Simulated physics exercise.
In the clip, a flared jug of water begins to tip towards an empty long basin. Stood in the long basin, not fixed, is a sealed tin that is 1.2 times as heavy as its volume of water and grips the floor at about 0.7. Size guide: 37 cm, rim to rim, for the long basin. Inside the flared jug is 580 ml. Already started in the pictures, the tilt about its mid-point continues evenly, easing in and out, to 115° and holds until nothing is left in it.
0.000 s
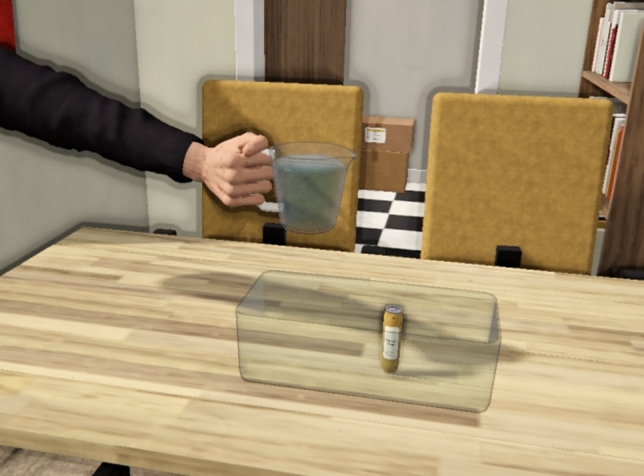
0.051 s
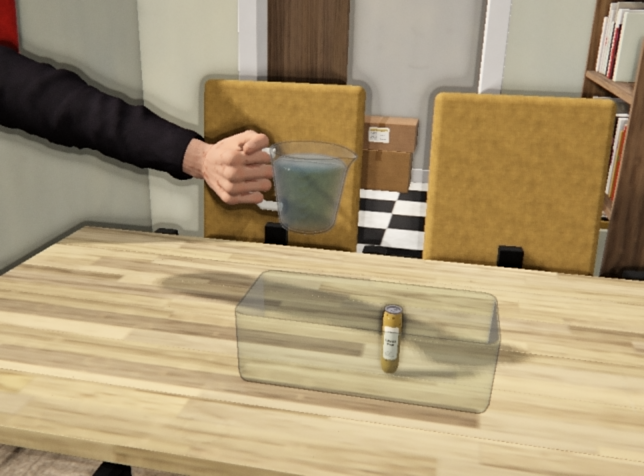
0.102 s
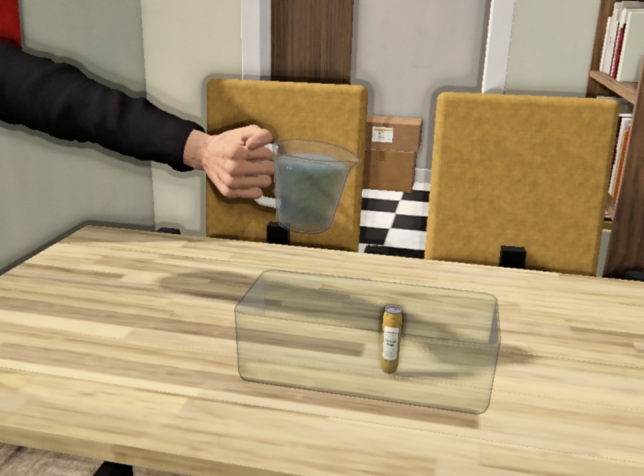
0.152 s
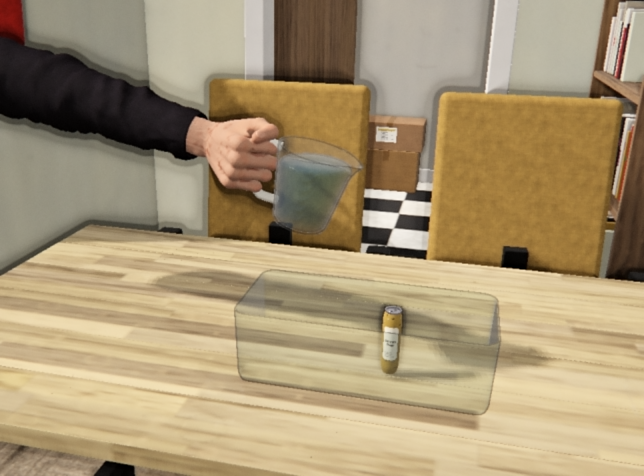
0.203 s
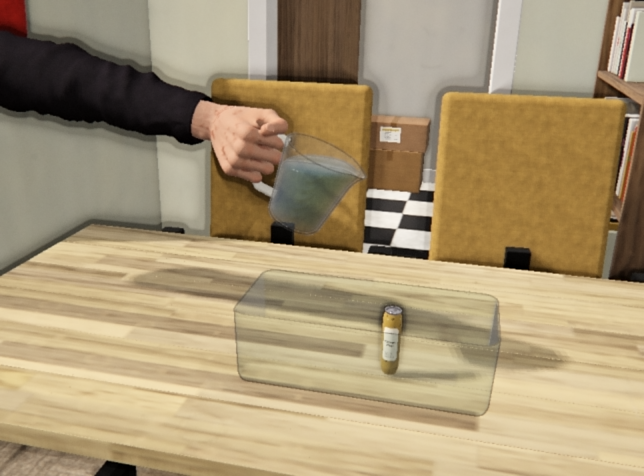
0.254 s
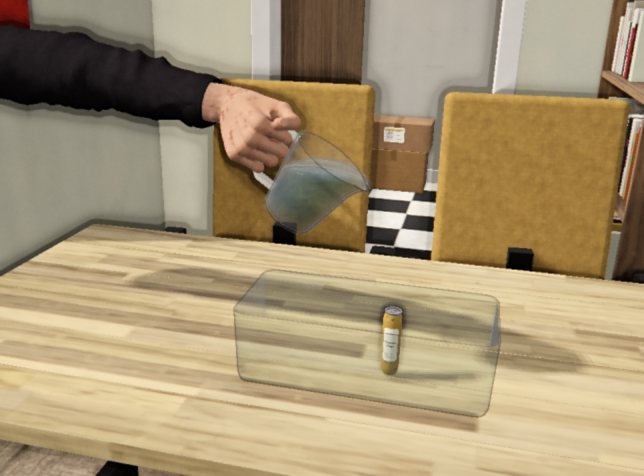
At a wooden table with two mustard chairs behind it, a hand at the left holds a clear jug of bluish water and steadily tilts it rightward above a transparent basin, where a small yellowish tin stands still.
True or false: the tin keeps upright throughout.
False.
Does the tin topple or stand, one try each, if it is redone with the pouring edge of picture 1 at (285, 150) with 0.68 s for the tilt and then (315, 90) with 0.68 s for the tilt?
In the first try it remains standing; in the second it comes down.
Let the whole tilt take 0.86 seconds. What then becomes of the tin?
Result: Tin tipped over.
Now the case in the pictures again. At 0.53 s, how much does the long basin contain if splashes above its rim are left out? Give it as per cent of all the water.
Roughly 26 percent of it.
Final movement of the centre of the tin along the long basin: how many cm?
In the end the tin's centre has shifted about 9.5 centimetres.
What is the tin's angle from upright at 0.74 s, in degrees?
Near 10 degrees.
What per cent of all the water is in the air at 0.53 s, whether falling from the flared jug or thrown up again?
Share: Roughly 36 per cent.
After 0.53 s the tilt is 102° and 39 per cent is still to pour; the tin stands where it began.
After 0.74 s the tilt is 115° and 2 per cent is still to pour; the tin leans 10°.
After 0.95 s the tilt is 115° and 0 per cent is still to pour; the tin leans 54°.
After 1.18 s the tilt is 115° and 0 per cent is still to pour; the tin lies on its side.
In the end the tin lies on its side.
